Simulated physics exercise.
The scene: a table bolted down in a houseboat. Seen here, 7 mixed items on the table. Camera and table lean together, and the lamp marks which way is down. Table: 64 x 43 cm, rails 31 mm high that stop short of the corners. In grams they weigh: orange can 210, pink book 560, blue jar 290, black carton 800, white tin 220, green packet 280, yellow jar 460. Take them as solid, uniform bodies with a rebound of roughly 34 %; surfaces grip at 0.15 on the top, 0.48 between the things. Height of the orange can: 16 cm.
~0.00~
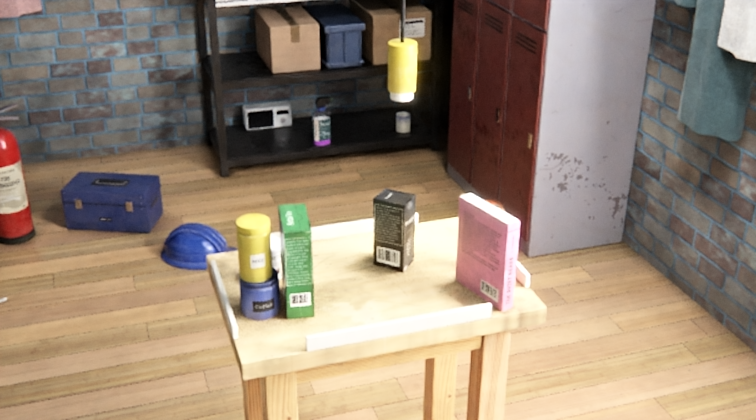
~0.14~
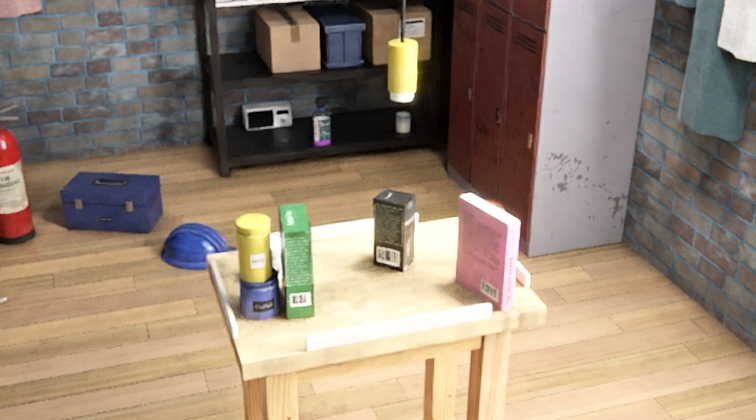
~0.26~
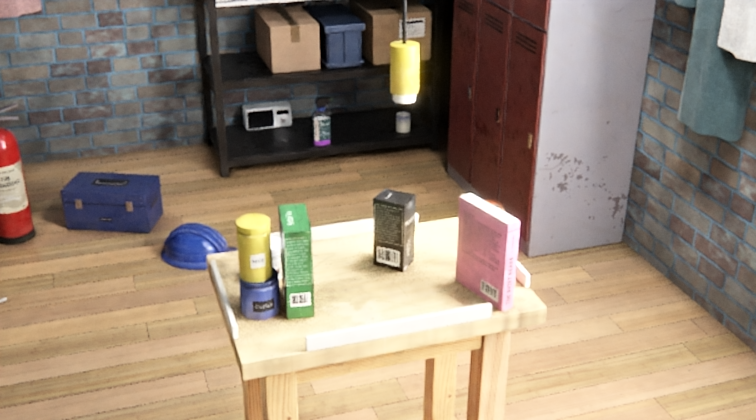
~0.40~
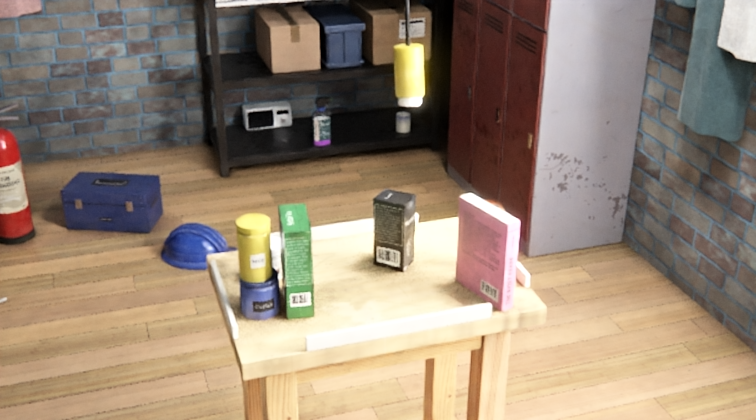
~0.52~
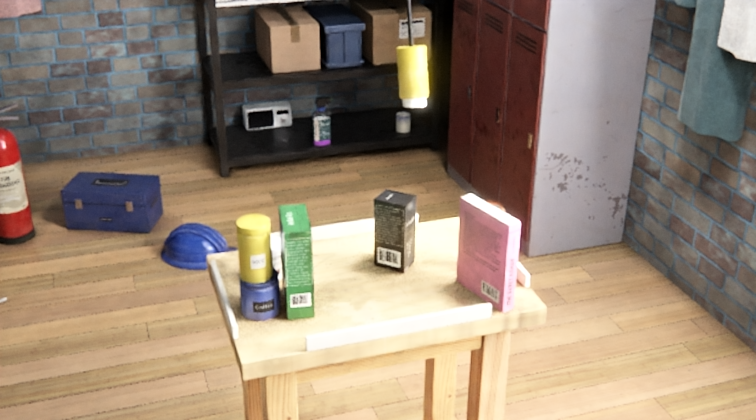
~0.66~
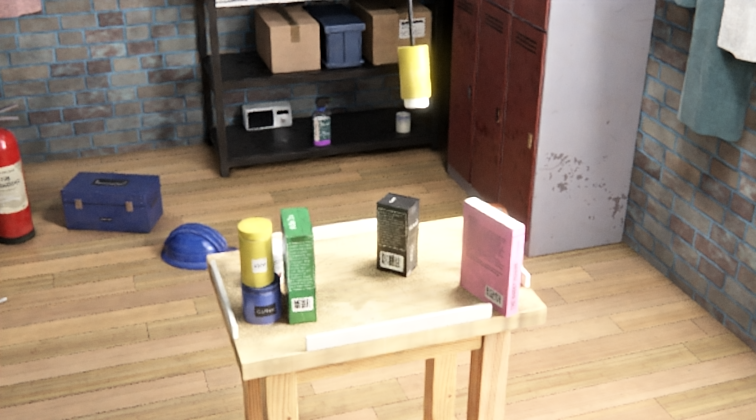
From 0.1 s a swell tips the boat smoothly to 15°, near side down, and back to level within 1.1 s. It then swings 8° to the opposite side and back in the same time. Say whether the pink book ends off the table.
The pink book goes over the edge.
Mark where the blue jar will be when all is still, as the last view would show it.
At about (272, 324).
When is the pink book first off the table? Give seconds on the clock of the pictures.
Near 0.9 s.
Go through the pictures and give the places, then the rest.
The first frame shows boat level; pink book (486, 252).
The second frame shows boat level; black carton (394, 230).
The third frame shows heel 3°, near side down; green packet (296, 261); yellow jar (254, 248).
The fourth frame shows heel 9°, near side down; blue jar (260, 293).
The fifth frame shows heel 13°, near side down; black carton (395, 231).
The sixth frame shows heel 15°, near side down; pink book (491, 257) moved 2 cm; green packet (299, 265) moved 2 cm.
After 0.86 s, heel 10°, near side down; pink book moved 8 cm near (503, 271); black carton moved 8 cm; yellow jar moved 8 cm.
After 1.16 s, boat level; pink book now off the table; blue jar moved 16 cm; yellow jar moved 17 cm.
After 1.66 s, heel 7°, far side down; yellow jar moved 16 cm; blue jar moved 16 cm; black carton moved 19 cm.
In the end (3.2 s), off the table, pink book; not toppled but over 5 cm from the start, orange can, blue jar, black carton, white tin, green packet and yellow jar.
